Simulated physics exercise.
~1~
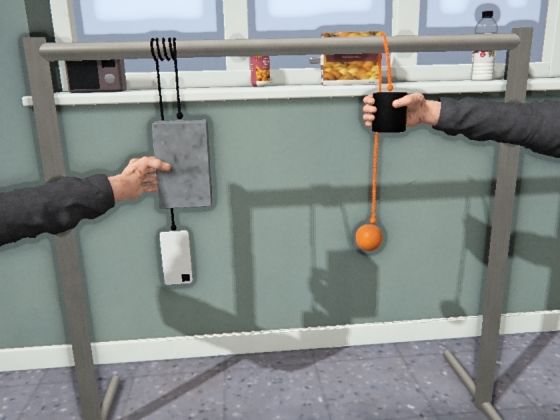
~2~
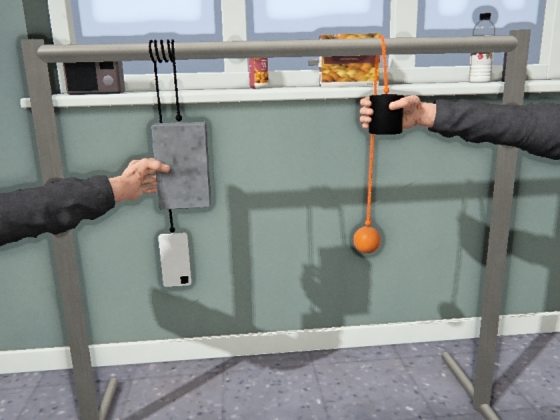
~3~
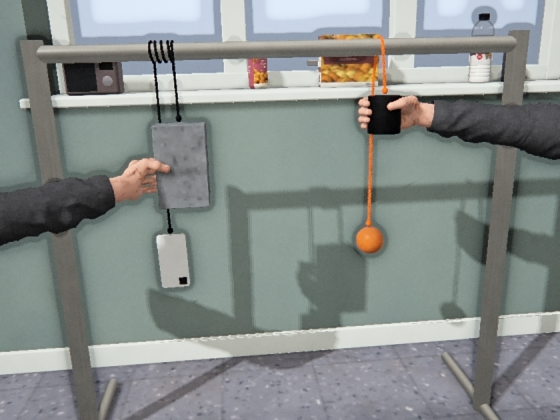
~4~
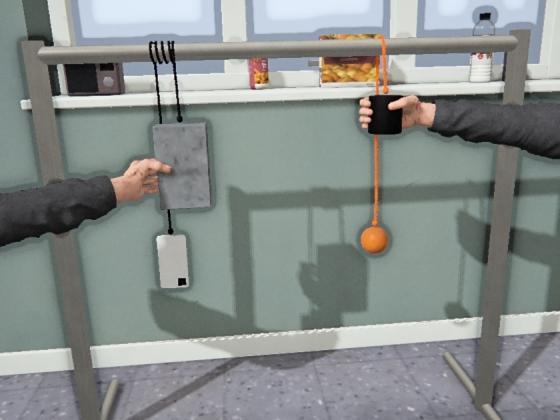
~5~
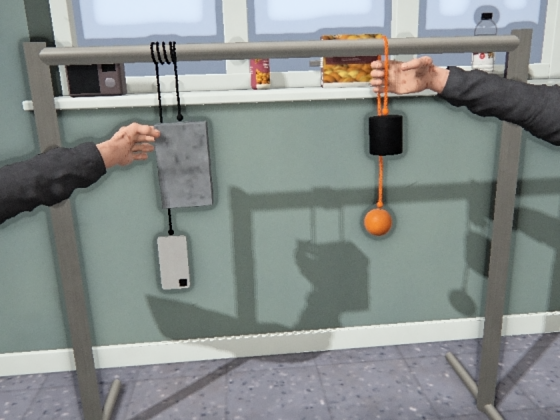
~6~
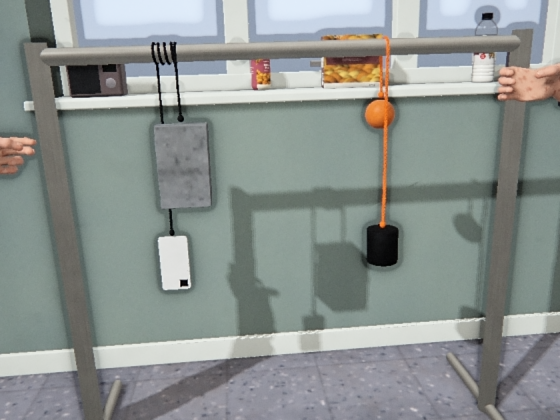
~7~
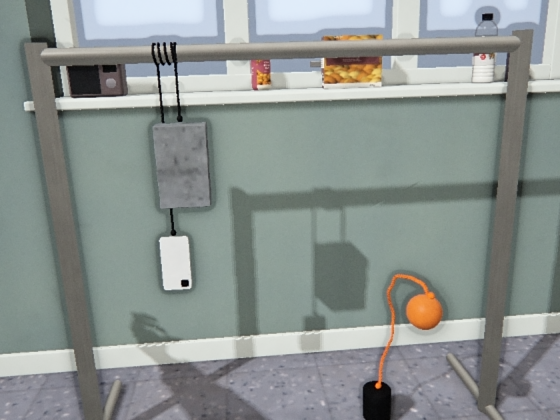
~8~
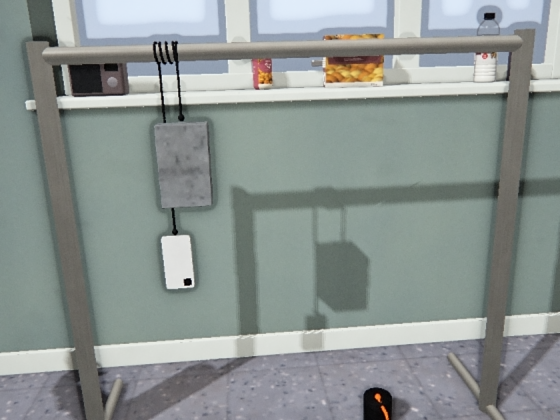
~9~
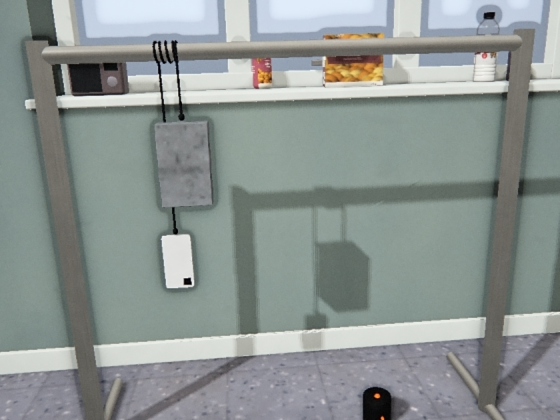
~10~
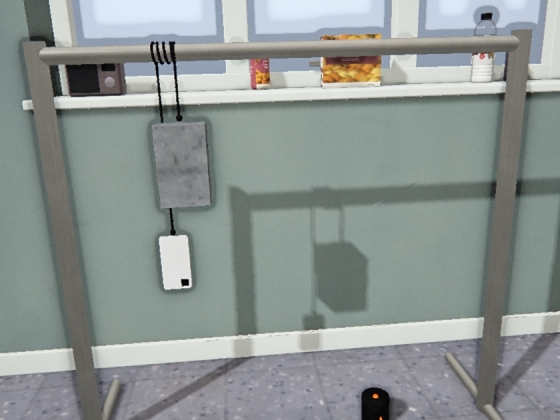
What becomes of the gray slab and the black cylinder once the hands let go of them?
The gray slab stays hanging at the same height, while the black cylinder drops all the way down to the floor.
